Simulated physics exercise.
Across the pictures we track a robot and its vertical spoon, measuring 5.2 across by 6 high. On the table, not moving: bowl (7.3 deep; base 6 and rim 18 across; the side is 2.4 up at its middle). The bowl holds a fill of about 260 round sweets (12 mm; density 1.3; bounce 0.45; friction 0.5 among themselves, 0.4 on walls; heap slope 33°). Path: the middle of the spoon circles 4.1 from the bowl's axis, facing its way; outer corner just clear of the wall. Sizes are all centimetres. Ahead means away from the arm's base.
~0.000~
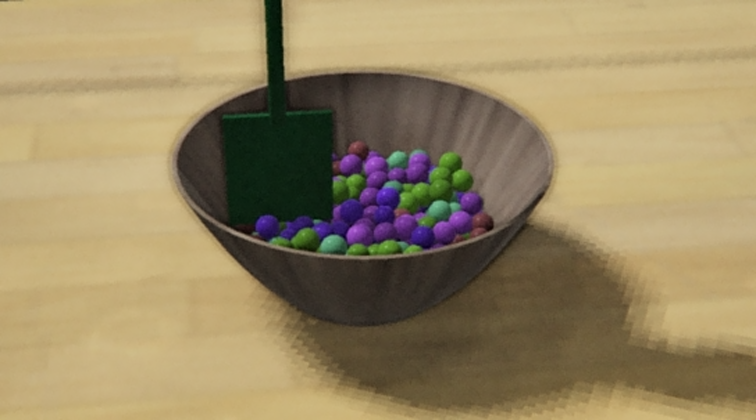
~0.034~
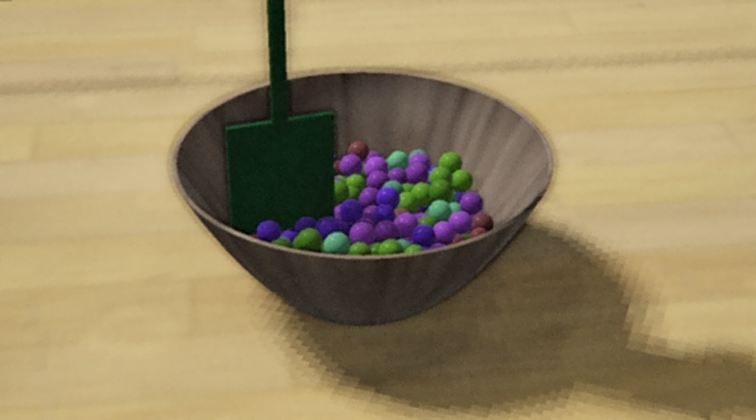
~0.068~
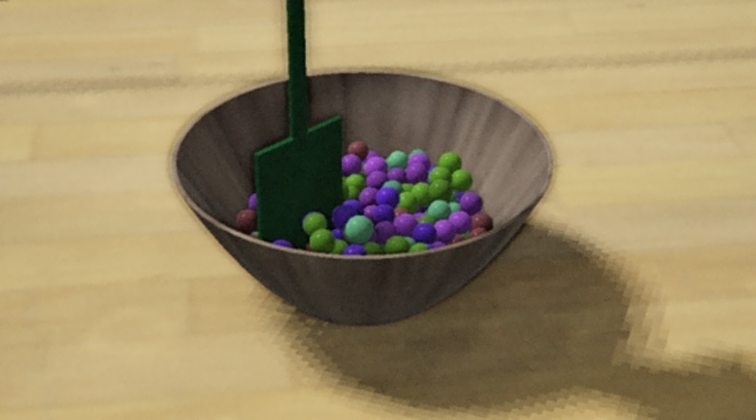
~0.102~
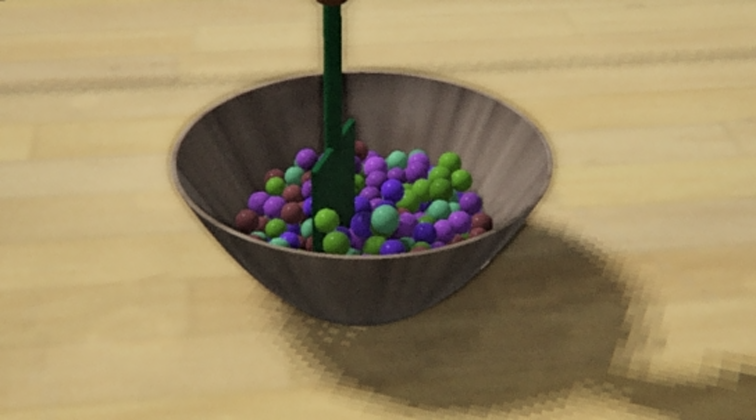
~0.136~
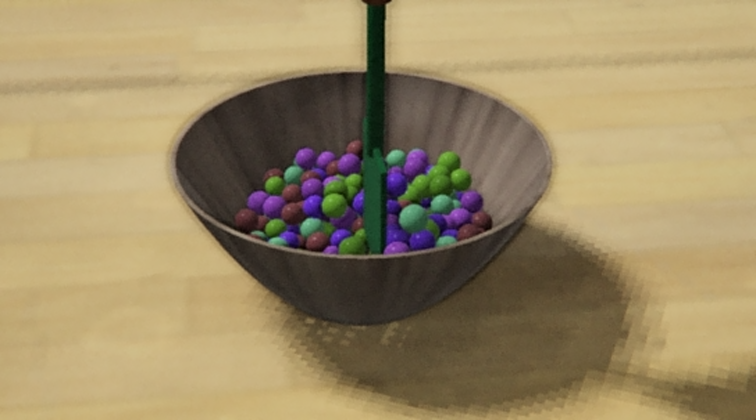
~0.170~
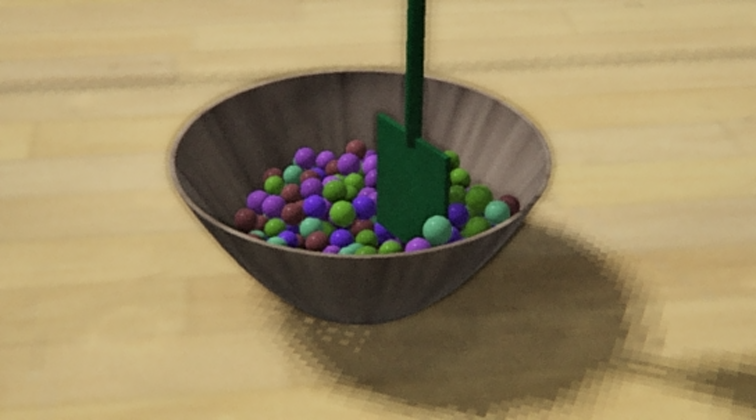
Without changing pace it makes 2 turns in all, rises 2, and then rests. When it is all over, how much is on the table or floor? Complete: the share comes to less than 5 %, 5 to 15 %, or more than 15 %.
The share comes to between 5 and 15 %.
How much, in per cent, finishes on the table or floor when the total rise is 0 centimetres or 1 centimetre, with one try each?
25 and 15 %.
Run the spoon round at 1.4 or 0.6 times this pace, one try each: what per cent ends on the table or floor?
Around 20 percent on the first try and 0 percent on the second.
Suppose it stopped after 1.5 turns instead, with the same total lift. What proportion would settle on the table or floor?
5 %.
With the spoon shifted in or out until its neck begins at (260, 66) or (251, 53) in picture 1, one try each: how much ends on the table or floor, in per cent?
Around 0 per cent on the first try, around 0 per cent on the second.
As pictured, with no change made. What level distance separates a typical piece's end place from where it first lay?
Something near 0 cm, measured level.
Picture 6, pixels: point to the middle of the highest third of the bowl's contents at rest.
The centre sits around (348, 215) in the last picture.
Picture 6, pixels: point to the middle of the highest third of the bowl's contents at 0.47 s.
(311, 215), roughly.
After 0.47 s, 353° round, highest piece 9 above the table; 242 in the bowl, 6 on the table or floor, 10 in flight or on the tool.
After 0.76 s, 227° round, highest piece 6 above the table; 240 in the bowl, 18 on the table or floor.
After 1.11 s, 0° round, highest piece 5 above the table; 240 in the bowl, 18 on the table or floor.
After 1.81 s, 0° round, highest piece 5 above the table; 240 in the bowl, 18 on the table or floor.
At rest, 240 in the bowl, 18 on the table or floor. That is 7 % on the table or floor.
